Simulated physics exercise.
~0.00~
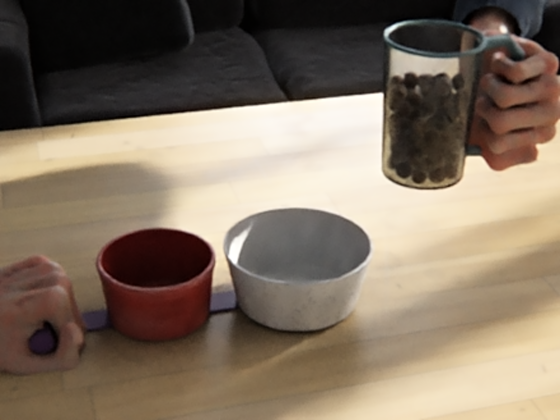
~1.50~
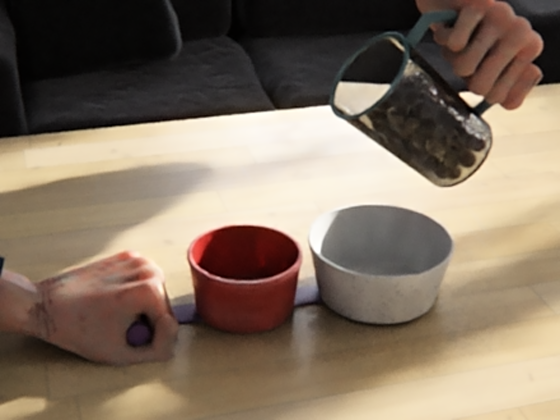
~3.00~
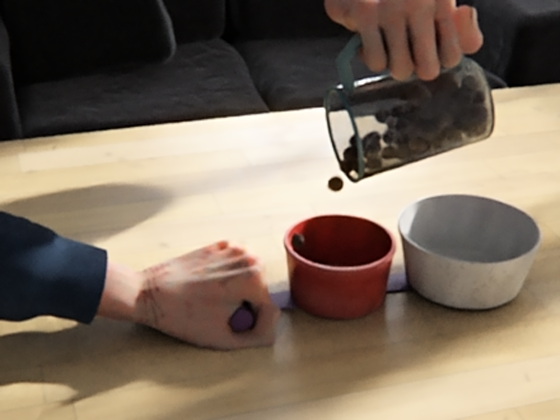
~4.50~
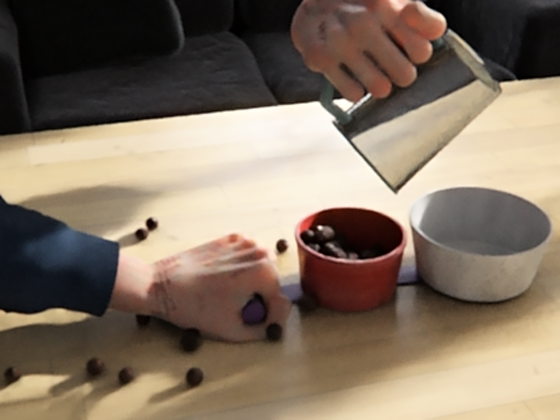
The footage shows one hand sliding a red dish and a white dish, joined by a strip, rightward across a table while another hand tips a cup of chocolate balls until it empties, leaving most in the red dish, some scattered on the table, and the white dish apparently empty.
